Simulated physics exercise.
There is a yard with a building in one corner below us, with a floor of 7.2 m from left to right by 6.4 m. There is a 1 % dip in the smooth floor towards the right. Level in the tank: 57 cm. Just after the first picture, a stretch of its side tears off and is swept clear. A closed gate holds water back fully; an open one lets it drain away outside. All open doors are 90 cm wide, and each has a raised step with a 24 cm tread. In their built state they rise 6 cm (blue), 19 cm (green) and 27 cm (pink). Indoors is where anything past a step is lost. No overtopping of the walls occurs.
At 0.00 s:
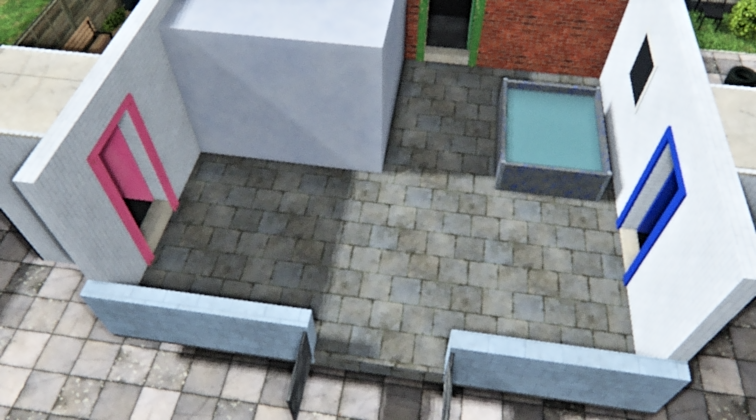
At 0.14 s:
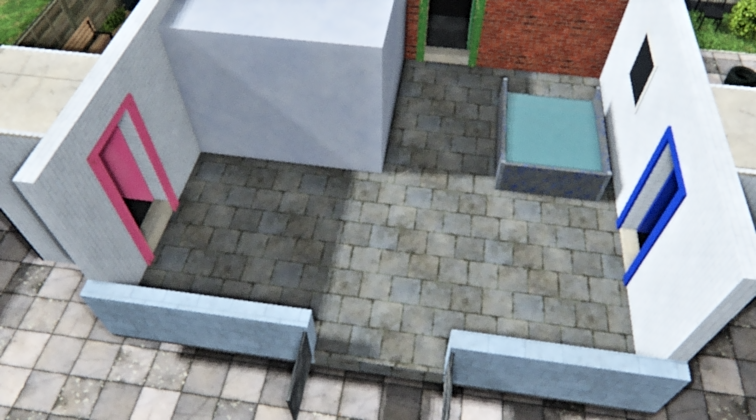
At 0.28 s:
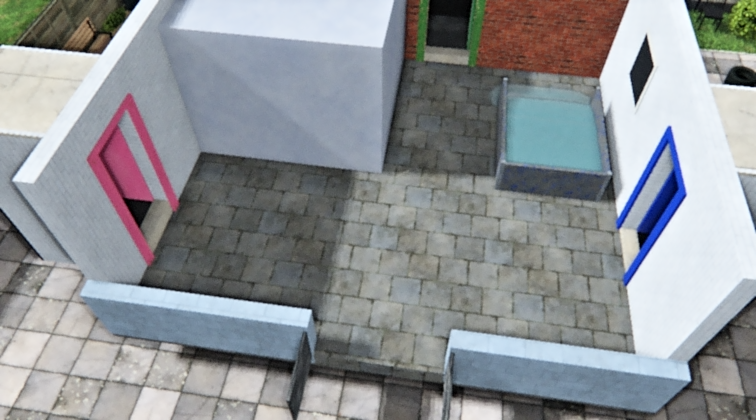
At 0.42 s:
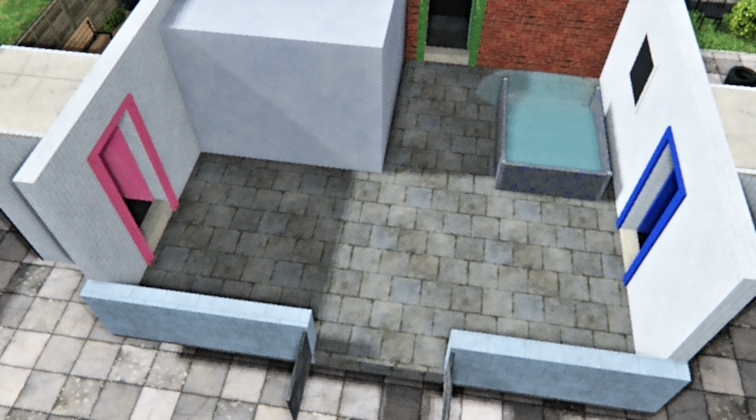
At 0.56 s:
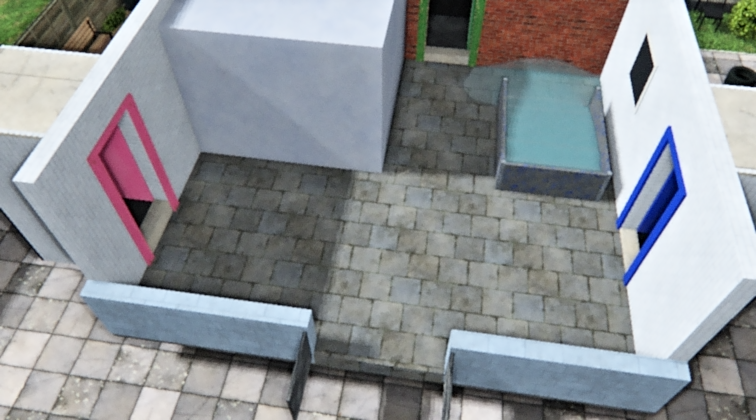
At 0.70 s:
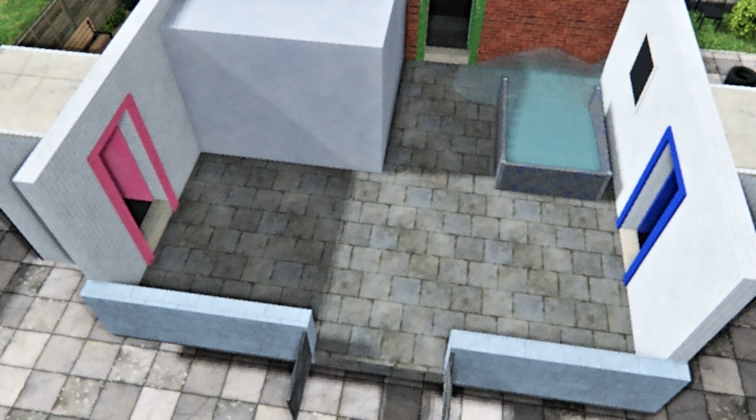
To begin with, still water fills a tank at the right of a paved yard with pink, blue and green doorways. The tank's far side opens, and water pours out behind it, spreading in a thin sheet over the paving near the brick wall, while the rest of the yard stays unchanged.
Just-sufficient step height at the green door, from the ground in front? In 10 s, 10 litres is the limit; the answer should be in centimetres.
At least 15 cm or so.
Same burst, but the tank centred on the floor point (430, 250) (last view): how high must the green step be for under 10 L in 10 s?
New minimum height: Approx. 27 cm.
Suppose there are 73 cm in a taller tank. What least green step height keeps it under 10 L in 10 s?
Minimum height: Approx. 21 cm.
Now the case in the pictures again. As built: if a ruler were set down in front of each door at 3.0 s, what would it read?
Door by door in cm - blue 8, green 12, pink 0.
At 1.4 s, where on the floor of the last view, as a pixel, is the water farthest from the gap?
Lab note: Front tip approx. at (404, 61).
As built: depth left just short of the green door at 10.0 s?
7.5 cm.
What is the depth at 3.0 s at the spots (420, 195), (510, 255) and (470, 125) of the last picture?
The three readings, in order, are 1, 0 and 0 cm.
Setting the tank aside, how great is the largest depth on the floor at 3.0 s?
Roughly 29 cm.
After 1.4 s water covers 10 % of the floor, deepest (47 cm) near (592, 80); 12 cm at the green door, 0 litres in over its 19 cm step.
After 3.0 s water covers 30 % of the floor, deepest (29 cm) near (412, 67); 12 cm at the green door, 0 litres in over its 19 cm step.
After 10.0 s water covers 70 % of the floor, deepest (10 cm) near (611, 241); 7 cm at the green door, 3 litres in over its 19 cm step.
At the green door as built, the water arrived by 0.9 s and peaked near 17 cm at 4.0 s.
Run again over the same 10 s with other heights there, 15 litres in over 13.5 cm, 4 litres over 18 cm. The limit of 10 litres is kept from about 15 cm up.
